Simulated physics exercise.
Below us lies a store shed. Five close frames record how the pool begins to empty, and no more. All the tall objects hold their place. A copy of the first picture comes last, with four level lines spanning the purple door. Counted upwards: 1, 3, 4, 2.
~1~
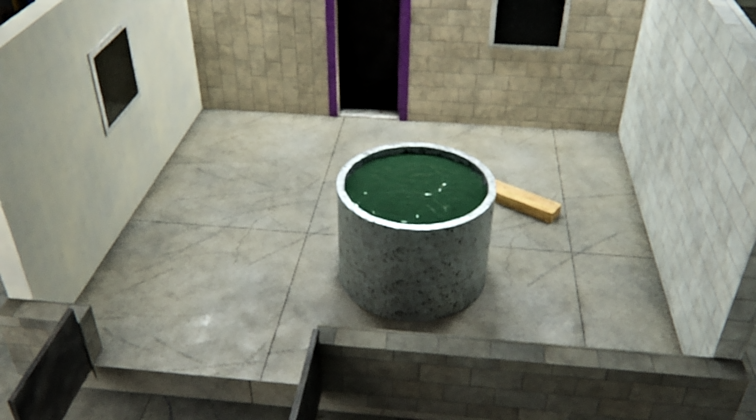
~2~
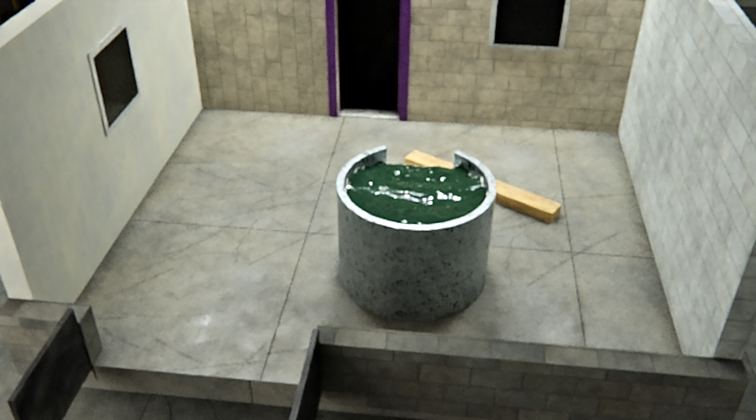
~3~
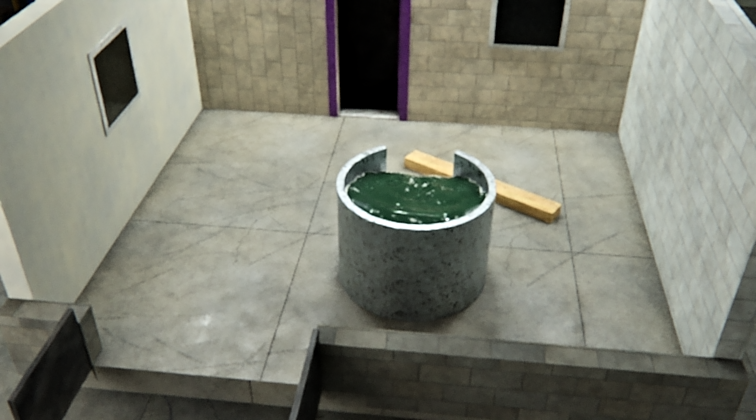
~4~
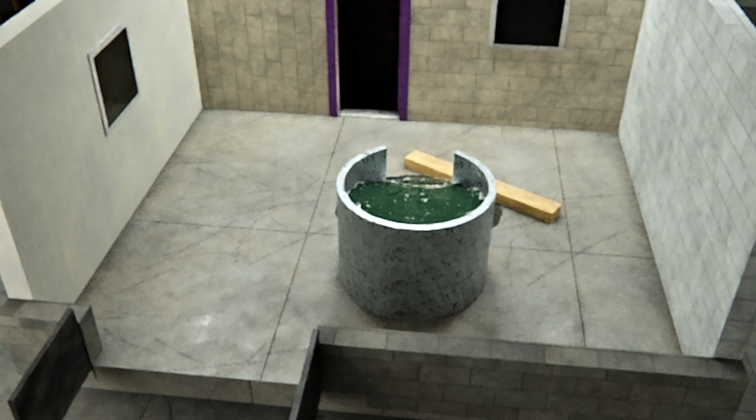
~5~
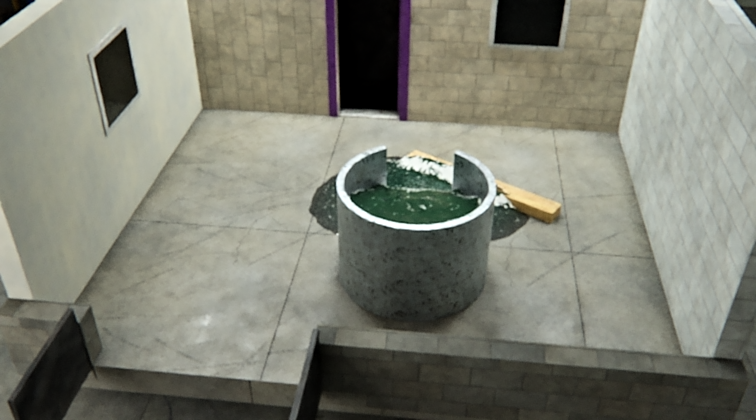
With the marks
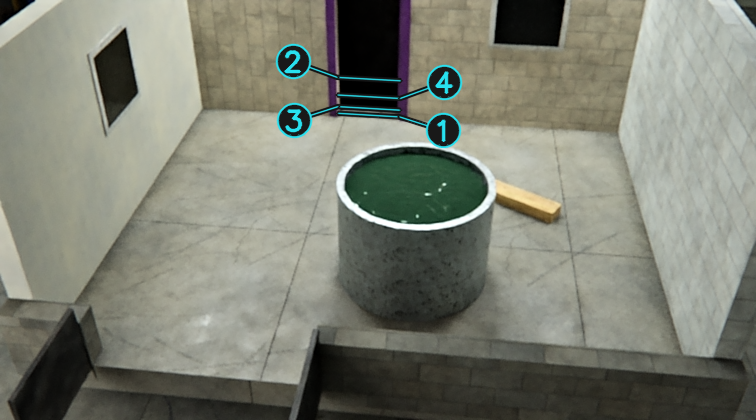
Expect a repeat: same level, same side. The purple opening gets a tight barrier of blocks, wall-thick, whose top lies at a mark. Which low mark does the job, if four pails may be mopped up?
Go for 4.
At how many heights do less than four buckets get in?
Two.
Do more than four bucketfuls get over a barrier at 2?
No, not at all.
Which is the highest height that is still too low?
3 it is.
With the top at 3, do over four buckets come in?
Yes.
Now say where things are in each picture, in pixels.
The first frame shows water in the pool at rest, its middle at (416, 189); foot of the purple doorway at (368, 118); open gate at (202, 310).
In the second frame, water covers 1 % of the ground, its front hidden from here.
In the third frame, water covers 3 % of the ground, its front hidden from here.
In the fourth frame, water covers 6 % of the ground, its front hidden from here.
The fifth frame shows front seen at (329, 188), 10 % of the ground wet.
On the marked copy, 1 at (368, 115); 2 at (368, 79); 3 at (368, 108); 4 at (368, 96); from the bottom up 1, 3, 4, 2.
For height 1, dozens of bucketfuls pour in.
For height 2, nothing gets over.
For height 3, about 12 bucketfuls get in.
For height 4, a splash gets over, under a bucket.
